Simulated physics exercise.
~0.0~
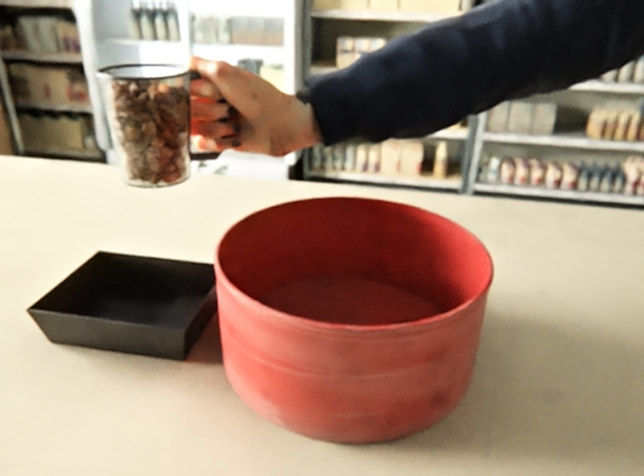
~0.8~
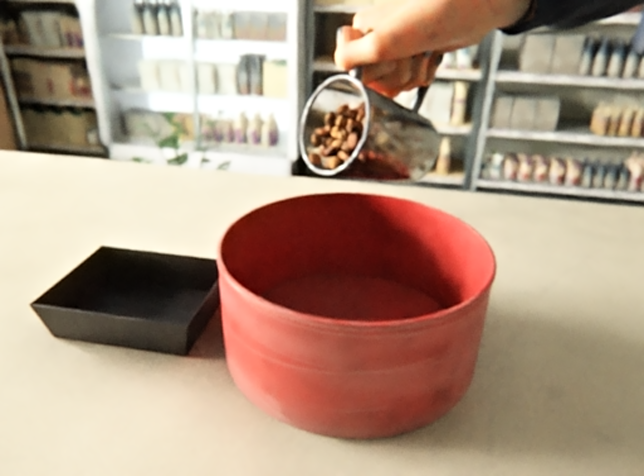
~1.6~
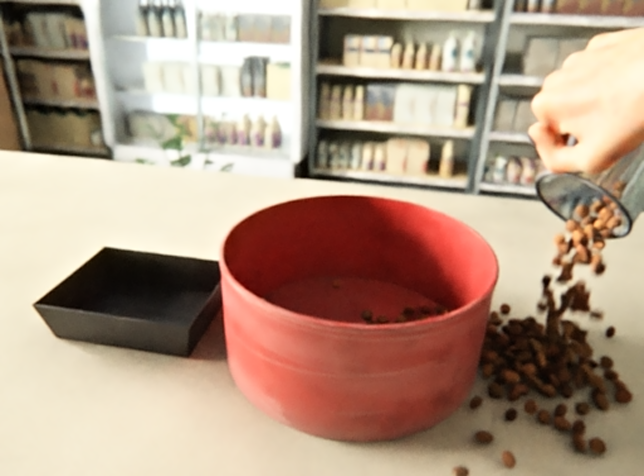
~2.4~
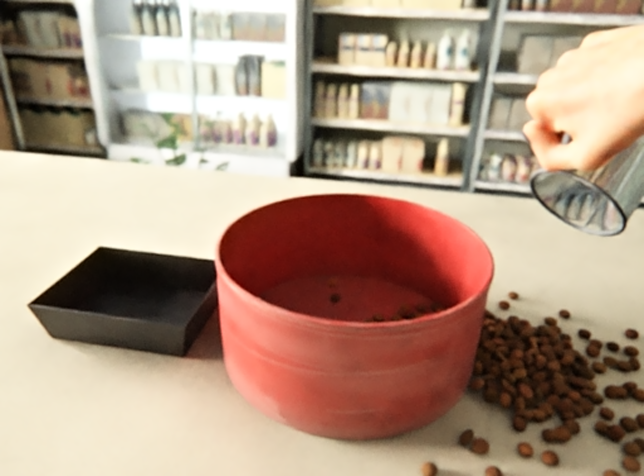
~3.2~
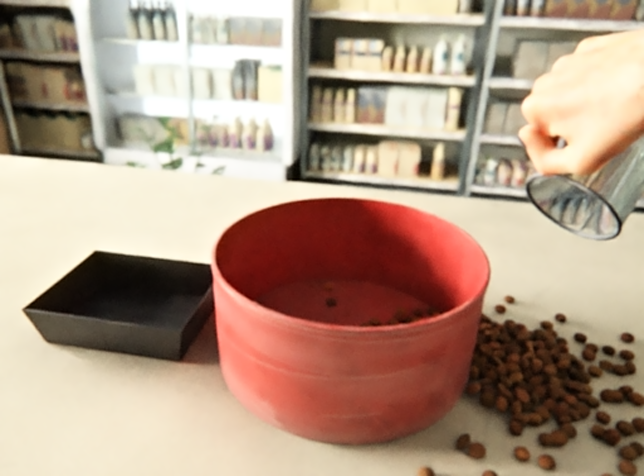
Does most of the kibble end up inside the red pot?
No, only a smaller part of the kibble lands in the red pot. Most of it ends up scattered on the counter to the right of the pot, and the black tin gets none.
